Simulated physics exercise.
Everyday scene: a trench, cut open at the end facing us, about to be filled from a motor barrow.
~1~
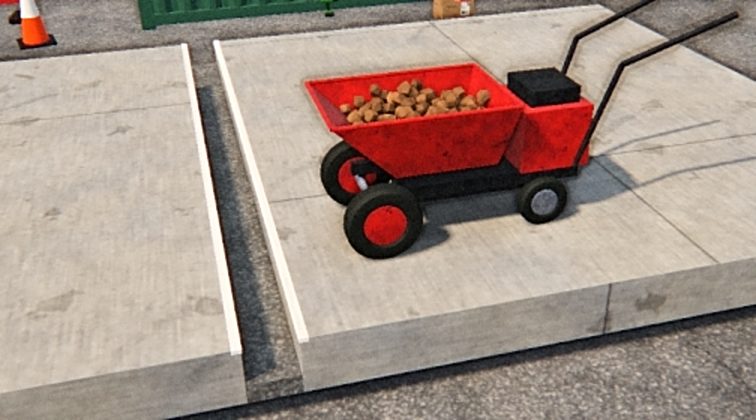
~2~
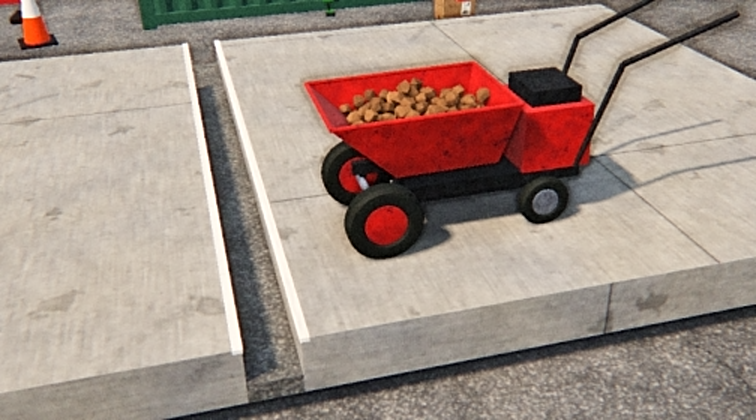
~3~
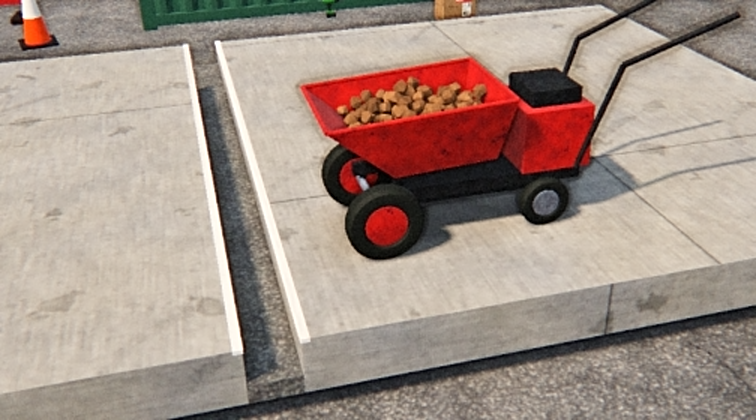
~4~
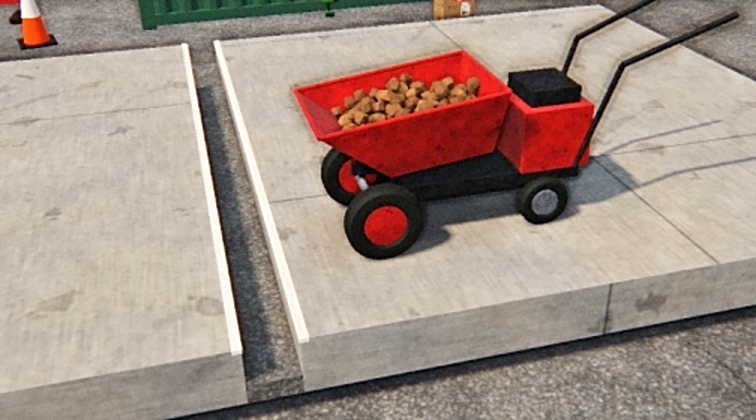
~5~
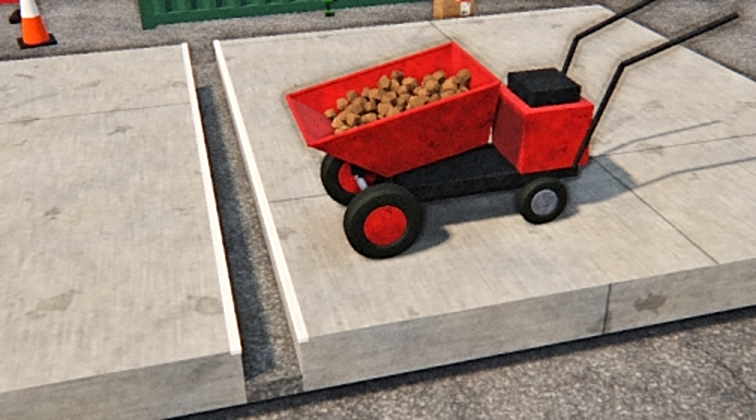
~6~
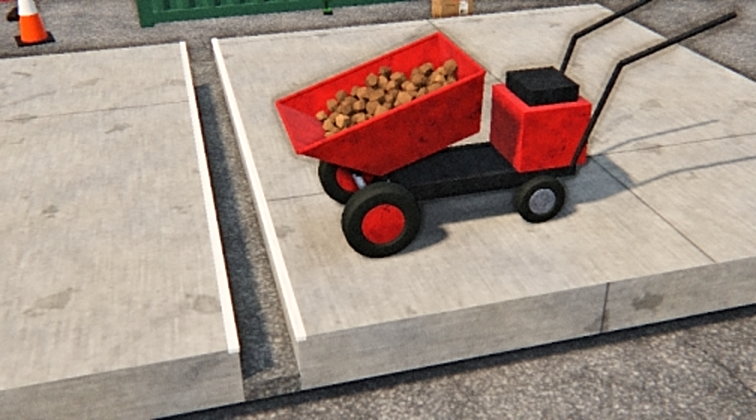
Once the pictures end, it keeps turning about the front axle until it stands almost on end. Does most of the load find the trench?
The trench takes in the main portion of the load.
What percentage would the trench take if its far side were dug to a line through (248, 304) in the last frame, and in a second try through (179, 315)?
I'd expect close to 30 in a hundred and then close to 100 in a hundred.
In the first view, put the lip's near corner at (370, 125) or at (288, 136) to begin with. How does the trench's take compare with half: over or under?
The first try ends with the greater portion between the edges, the second with the lesser portion.
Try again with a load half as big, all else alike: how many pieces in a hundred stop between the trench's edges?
I'd reckon close to 90 in every hundred.
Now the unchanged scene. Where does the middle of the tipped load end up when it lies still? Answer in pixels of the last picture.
About (236, 257).
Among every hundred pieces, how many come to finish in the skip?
Something like 5 in every hundred.
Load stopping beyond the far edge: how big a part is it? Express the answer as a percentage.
Call it some 30 percent of the pieces.
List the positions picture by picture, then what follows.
Lip of the skip near (332, 130), level; top of the load near (420, 111), clay clods; first edge of the trench near (292, 298); far edge near (229, 309), the trench under half as wide as the skip, and about as deep as wide, in the first frame.
Lip of the skip near (332, 131), level; top of the load near (419, 110), in the second frame.
Lip of the skip near (327, 134), tipped barely; top of the load near (431, 109), in the third frame.
Lip of the skip near (319, 139), tipped a little; top of the load near (433, 100), in the fourth frame.
Lip of the skip near (310, 145), tipped a little; top of the load near (443, 95), in the fifth frame.
Lip of the skip near (298, 153), tipped clearly; top of the load near (431, 87); first edge of the trench near (290, 297); far edge near (227, 307), in the sixth frame.
Shortly afterwards, skip tipped steeply; the whole lot in the skip.
Next, skip tipped right over; near two thirds in the skip; near a quarter in or heaped over the trench; a little beyond it; only a few falling.
Some moments later, skip tipped right over; a little in the skip; near two thirds in or heaped over the trench; near a quarter beyond it.
In the end, skip tipped right over; a little in the skip; near two thirds in or heaped over the trench; near a quarter beyond it.
